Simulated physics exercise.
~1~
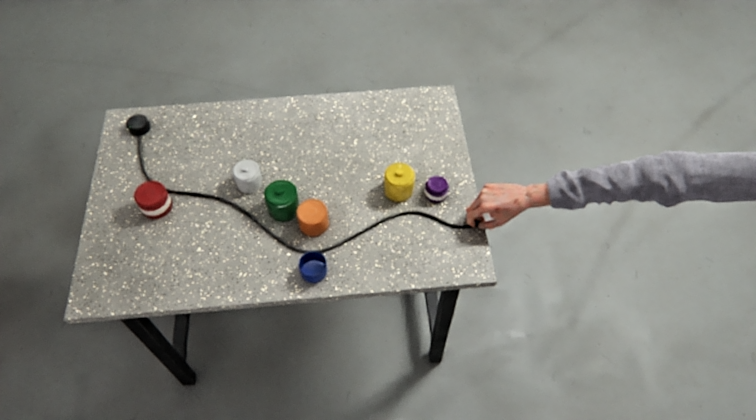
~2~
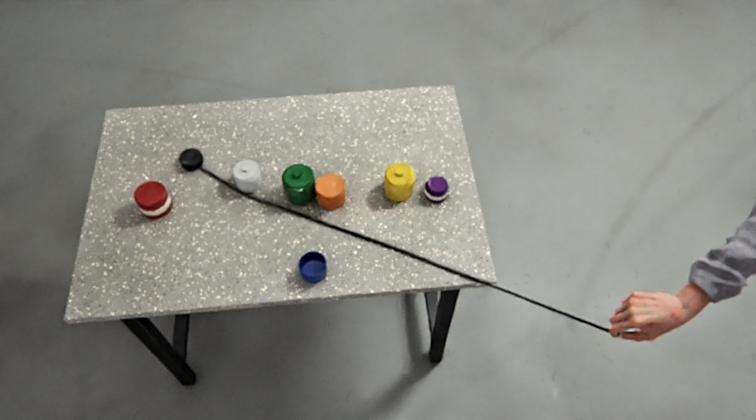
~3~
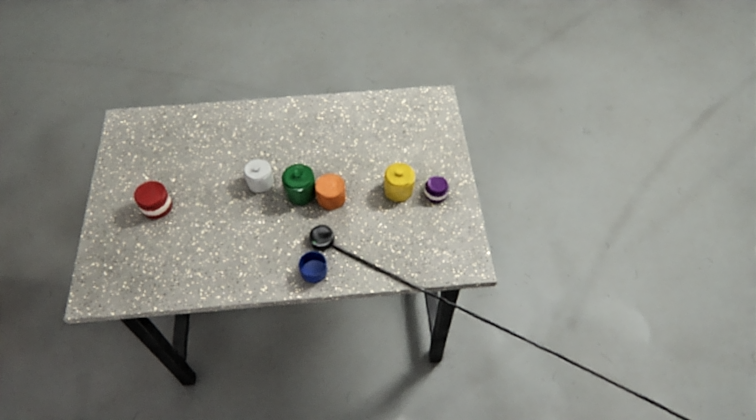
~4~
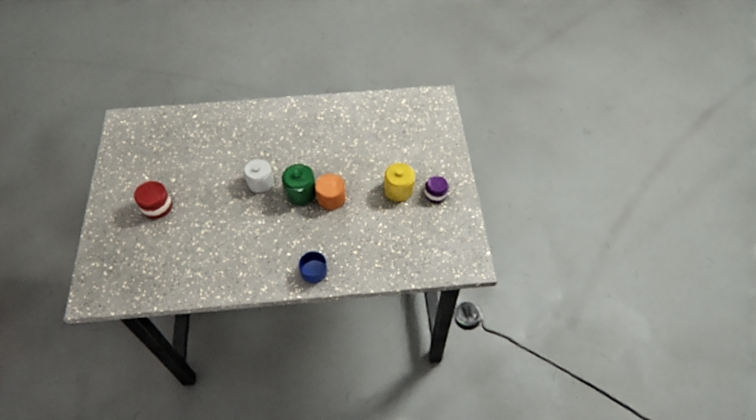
A black lamp base on a cord was pulled rightward across a speckled table by a hand, the tightening cord shifting the green and orange pots, then the white one slightly, before the base slid off the edge and ended beyond the table.
